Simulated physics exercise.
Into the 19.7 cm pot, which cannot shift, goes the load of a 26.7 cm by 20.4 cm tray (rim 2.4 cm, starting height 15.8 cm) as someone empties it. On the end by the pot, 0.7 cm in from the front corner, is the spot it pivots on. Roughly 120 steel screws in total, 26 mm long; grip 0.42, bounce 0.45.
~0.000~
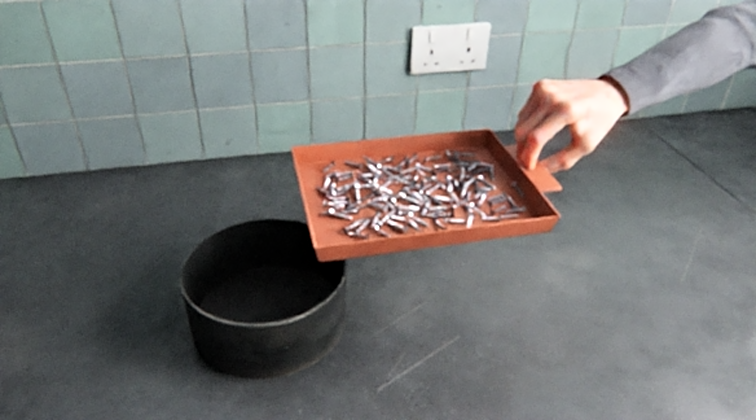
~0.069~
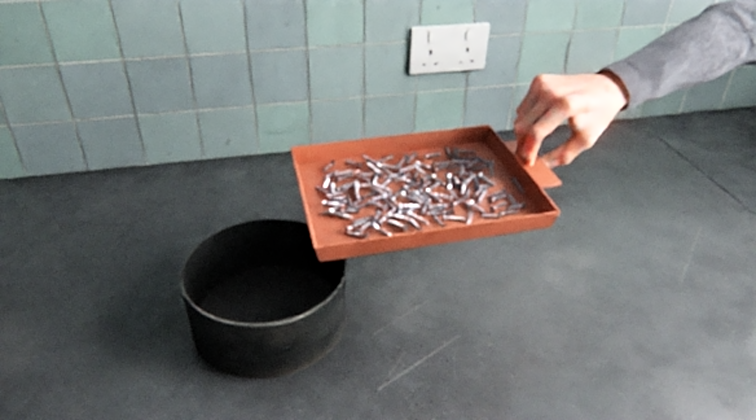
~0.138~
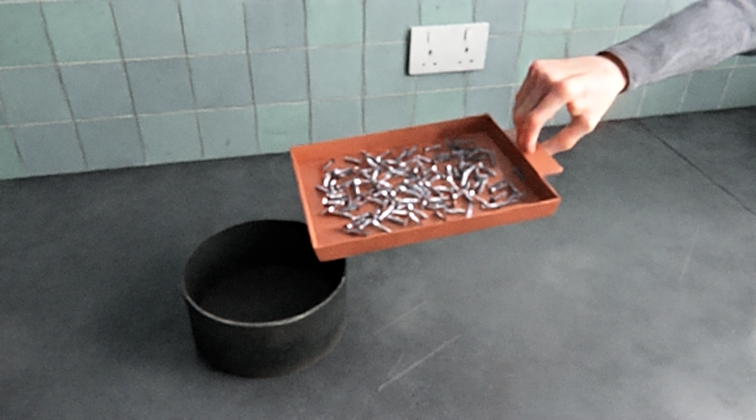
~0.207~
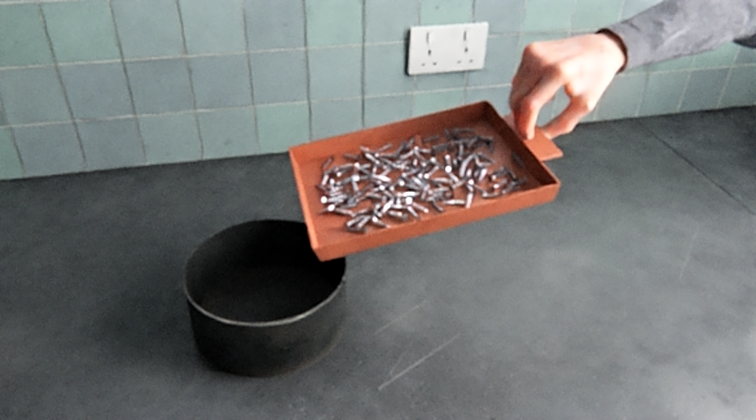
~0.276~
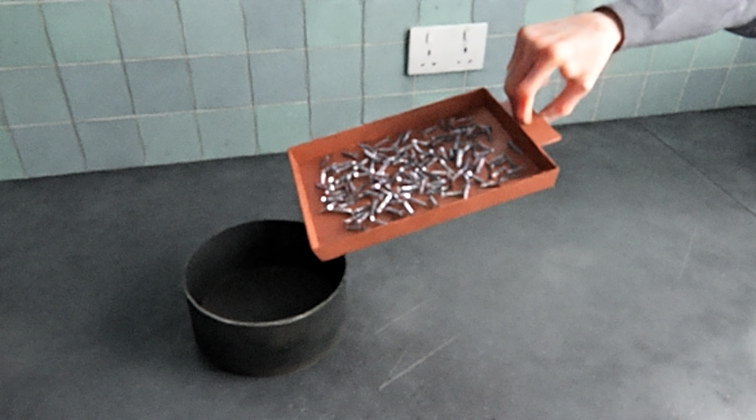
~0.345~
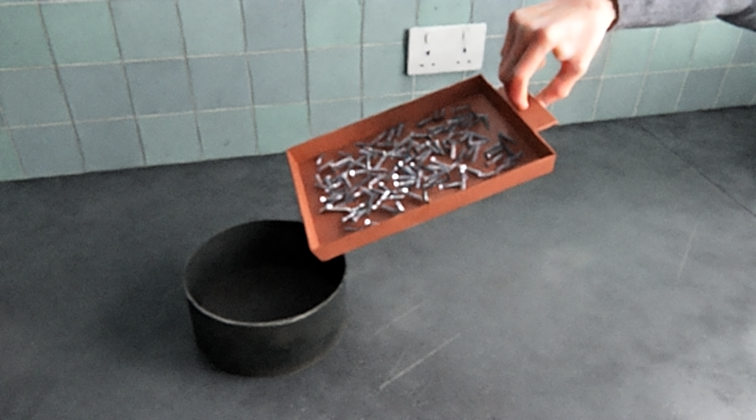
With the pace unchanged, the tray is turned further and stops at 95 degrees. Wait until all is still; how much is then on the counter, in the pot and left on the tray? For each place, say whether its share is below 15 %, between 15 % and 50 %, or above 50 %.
Counter: Below 15 %; pot: Above 50 %; left on the tray: Below 15 %.
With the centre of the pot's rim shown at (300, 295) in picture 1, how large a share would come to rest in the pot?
It would come to around 65 percent.
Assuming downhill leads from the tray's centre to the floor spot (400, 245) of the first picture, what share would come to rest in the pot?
Around 0 percent of them.
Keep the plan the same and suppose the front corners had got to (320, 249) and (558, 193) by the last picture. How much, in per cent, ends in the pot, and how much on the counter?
The pot gets 0 and the counter 100.
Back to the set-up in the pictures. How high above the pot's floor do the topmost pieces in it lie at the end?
Roughly 1.5 cm up.
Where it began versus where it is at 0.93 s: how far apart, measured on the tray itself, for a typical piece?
Displacement on the tray: Roughly 12 cm.
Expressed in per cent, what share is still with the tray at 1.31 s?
Of the load, some 90 percent.
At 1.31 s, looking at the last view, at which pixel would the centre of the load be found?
My estimate is roughly (298, 200).
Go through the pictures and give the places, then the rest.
The first picture shows tray tilt 0 degrees, front corners at (319, 244) and (554, 214); middle of the pieces at (413, 187); pot at (264, 266).
The second picture shows tray tilt 1 degrees, front corners at (319, 244) and (554, 210); middle of the pieces at (412, 185).
The third picture shows tray tilt 5 degrees, front corners at (318, 244) and (554, 197), lowest corner left front; middle of the pieces at (412, 180).
The fourth picture shows tray tilt 9 degrees, front corners at (317, 244) and (554, 182), lowest corner left front; middle of the pieces at (412, 173).
The fifth picture shows tray tilt 14 degrees, front corners at (316, 245) and (552, 168), lowest corner left front; middle of the pieces at (410, 166).
The sixth picture shows tray tilt 18 degrees, front corners at (315, 245) and (549, 153), lowest corner left front; middle of the pieces at (408, 159); pot at (266, 266). The tray's pace is about 65 degrees a second.
After 0.93 s, tilt 55 degrees; the tray holds 100 %, the pot 0 %.
Then, at 1.31 s, tilt 78 degrees; the tray holds 90 %, the pot 10 %.
Then, at 1.78 s, tilt 95 degrees; the tray holds 10 %, the pot 80 %.
At rest (2.6 s), counter 5 %, pot 95 %, tray 0 %.
